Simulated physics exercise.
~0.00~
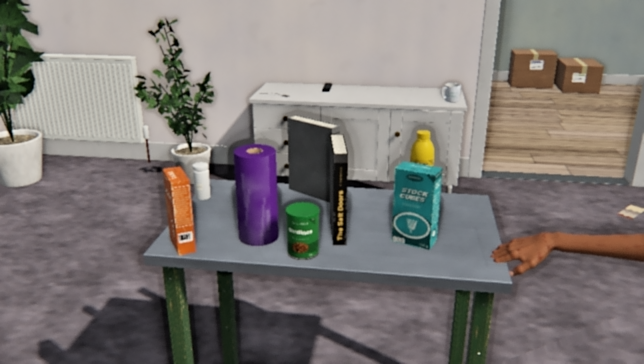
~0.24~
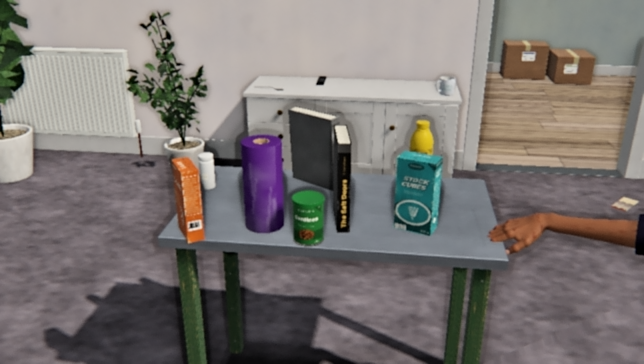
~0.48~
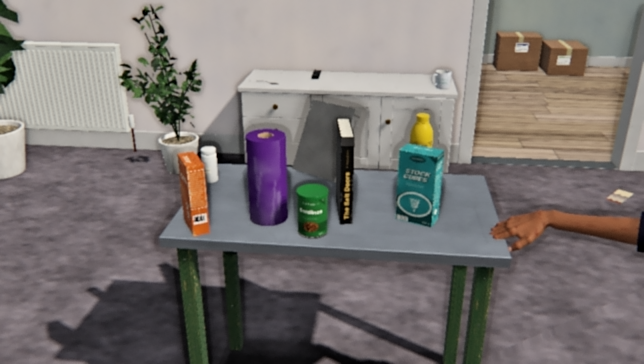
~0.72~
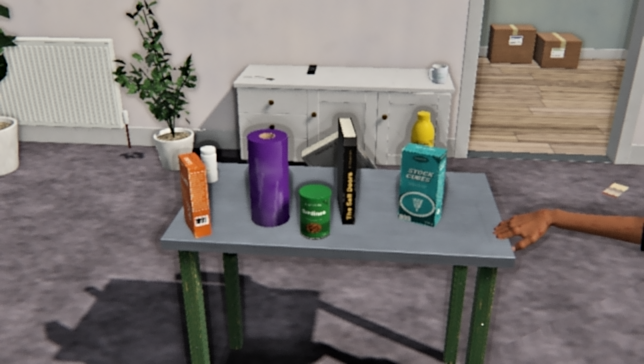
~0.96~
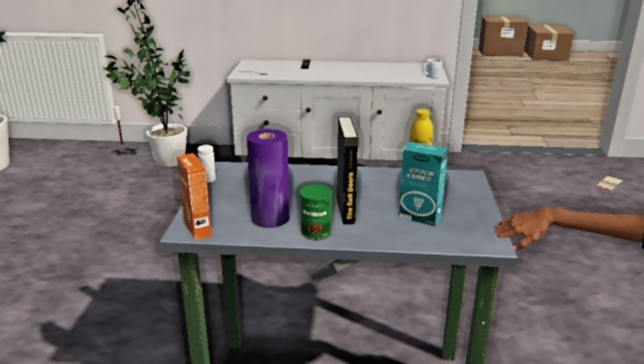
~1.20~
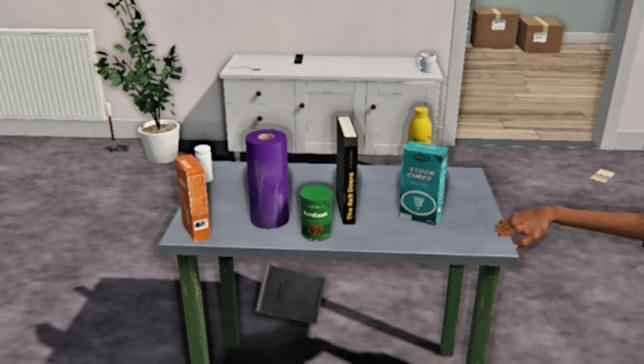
A grey book topples backwards off the far edge of a blue-grey table with green legs, seen from the front and slightly above in a room with a pale cabinet, plants and boxes behind. An orange packet, white shaker, purple roll, green tin, black book, turquoise packet and yellow bottle stand across the top from left to right, while a hand reaches in at the right edge. The grey book leans away behind the black one, tips over and drops behind the table. It ends lying on the floor beneath, with everything else still upright.
